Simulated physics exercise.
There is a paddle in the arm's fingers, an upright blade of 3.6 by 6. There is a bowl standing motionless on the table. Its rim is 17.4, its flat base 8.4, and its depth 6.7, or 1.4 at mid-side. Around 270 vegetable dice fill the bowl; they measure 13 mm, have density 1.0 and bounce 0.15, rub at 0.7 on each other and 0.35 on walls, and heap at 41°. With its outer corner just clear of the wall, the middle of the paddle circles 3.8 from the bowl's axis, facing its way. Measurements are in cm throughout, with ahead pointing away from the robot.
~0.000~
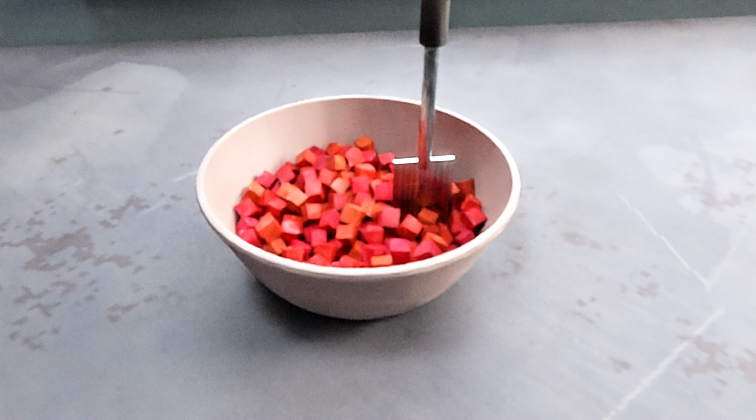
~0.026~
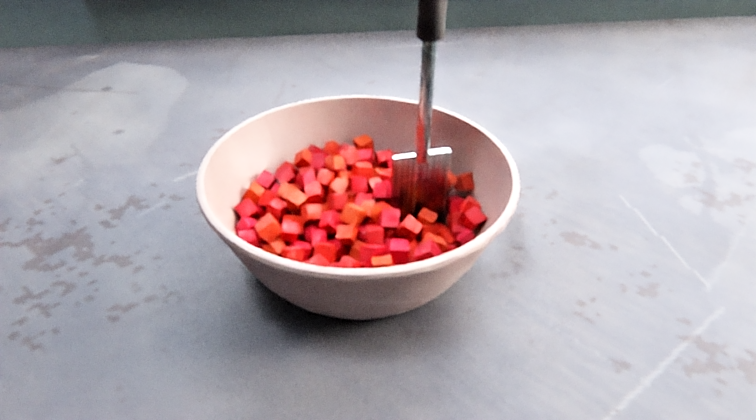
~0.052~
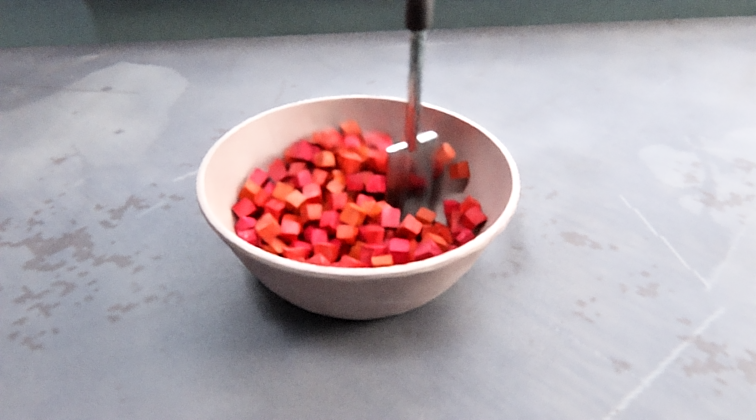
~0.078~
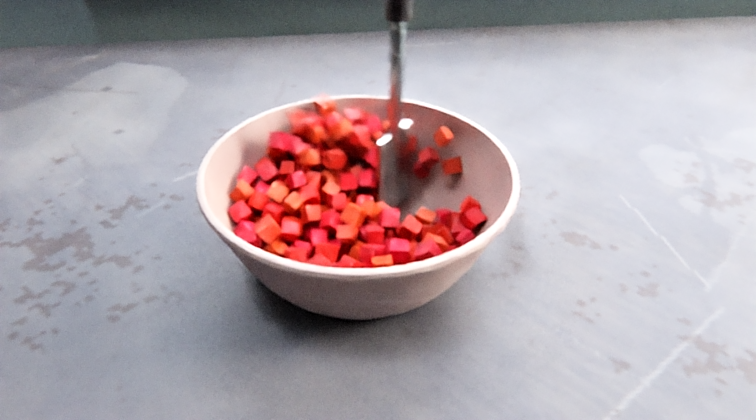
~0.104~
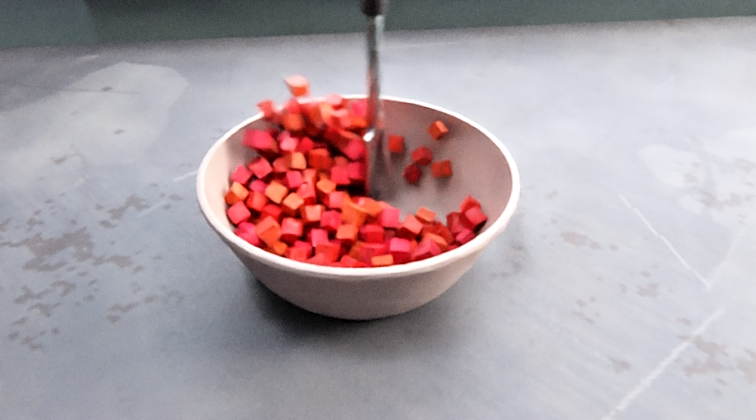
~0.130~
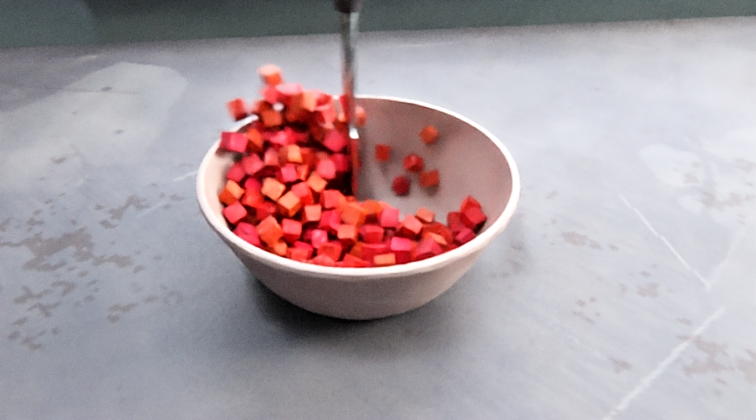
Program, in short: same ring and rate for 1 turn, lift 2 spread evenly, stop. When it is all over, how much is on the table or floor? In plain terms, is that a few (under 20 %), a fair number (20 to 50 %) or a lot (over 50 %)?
A fair number, 20 to 50 %.
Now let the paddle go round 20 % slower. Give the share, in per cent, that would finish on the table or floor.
Then roughly 20 per cent.
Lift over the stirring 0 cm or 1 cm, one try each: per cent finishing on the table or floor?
Estimates: 30 % then 25 %.
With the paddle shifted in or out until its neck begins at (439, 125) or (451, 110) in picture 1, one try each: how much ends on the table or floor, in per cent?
Close to 30 per cent for the first and close to 30 per cent for the second.
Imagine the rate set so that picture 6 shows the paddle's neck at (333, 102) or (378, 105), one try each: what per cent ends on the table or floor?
It comes to close to 30 per cent and close to 15 per cent.
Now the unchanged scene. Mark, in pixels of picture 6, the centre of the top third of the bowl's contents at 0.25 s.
I'd point to somewhere close to (298, 225).
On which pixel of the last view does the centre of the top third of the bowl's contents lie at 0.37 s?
In the final view it lies at about (453, 204).
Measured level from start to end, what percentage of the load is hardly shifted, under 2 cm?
About 5 percent.
By 0.25 s, 192° round, highest piece 9 above the table; 249 in the bowl, 1 on the table or floor, 21 in flight or on the tool.
By 0.37 s, 293° round, highest piece 9 above the table; 217 in the bowl, 30 on the table or floor, 24 in flight or on the tool.
By 0.63 s, 0° round, highest piece 8 above the table; 193 in the bowl, 78 on the table or floor.
By 1.33 s, 0° round, highest piece 8 above the table; 193 in the bowl, 78 on the table or floor.
Final count, 193 in the bowl, 78 on the table or floor. That is 29 % on the table or floor.
